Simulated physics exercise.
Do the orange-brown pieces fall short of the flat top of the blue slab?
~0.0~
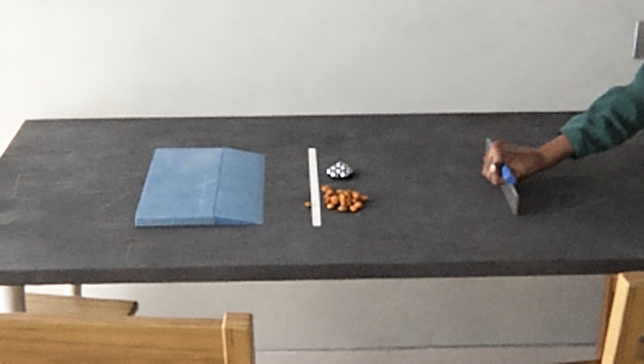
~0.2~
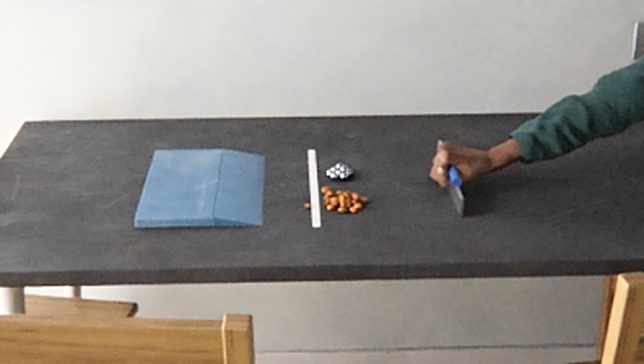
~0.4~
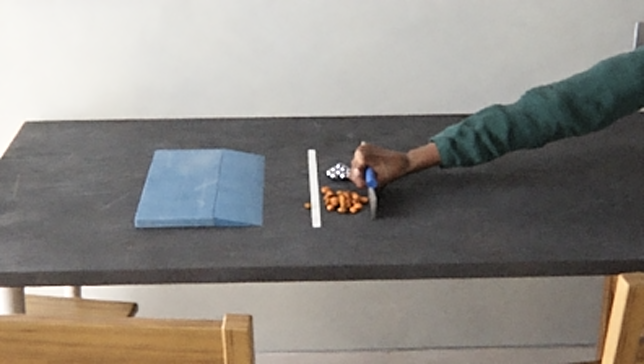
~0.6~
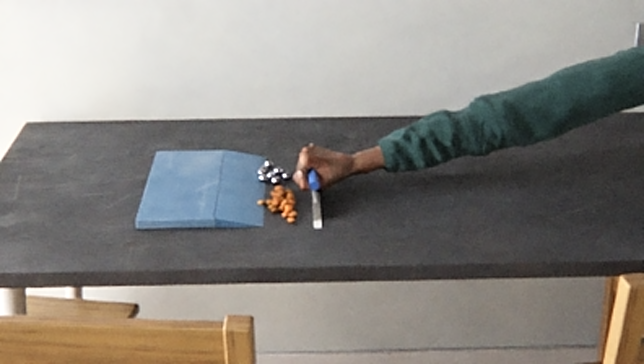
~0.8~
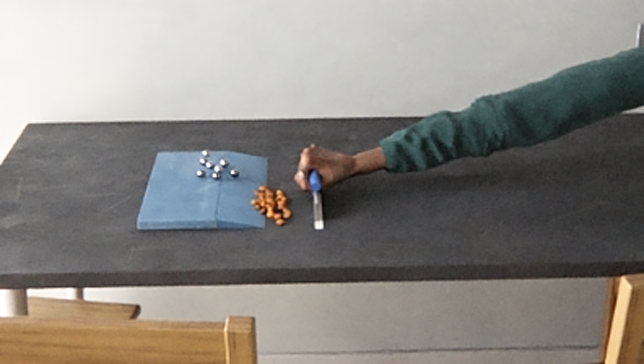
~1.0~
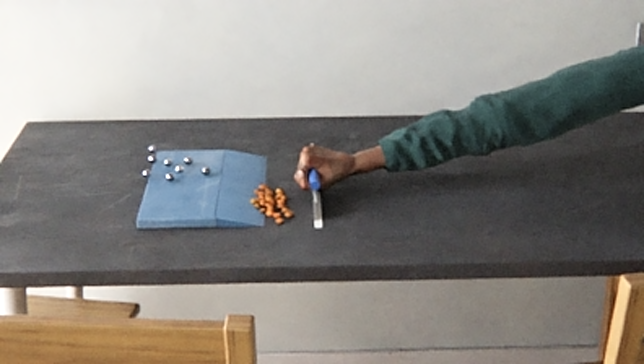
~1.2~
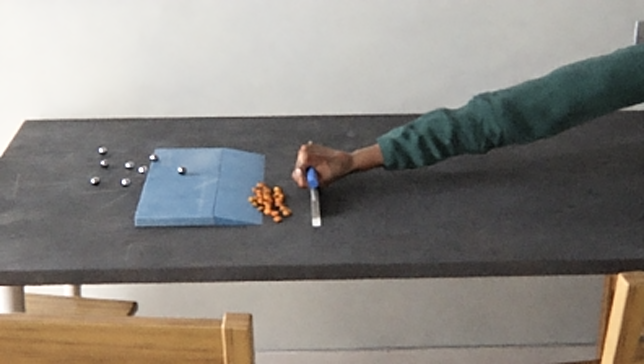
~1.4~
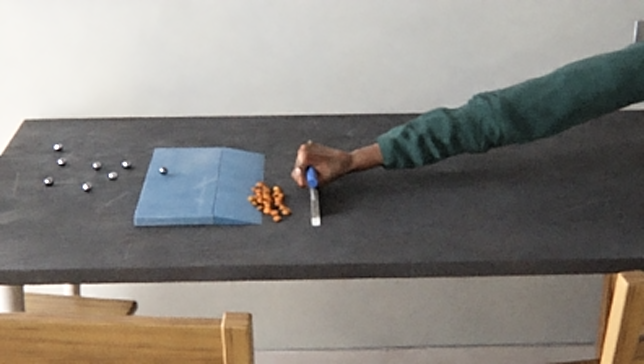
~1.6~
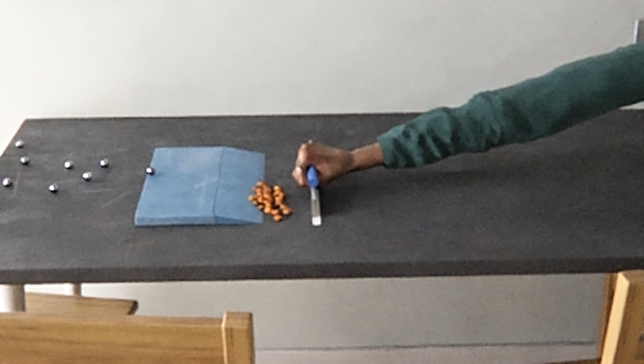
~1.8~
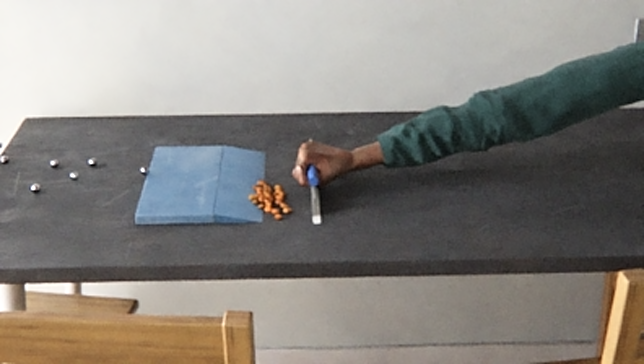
Yes, they stay bunched around the foot of the ramp and never reach the slab, while the silvery balls behind them do get up onto it and roll across.
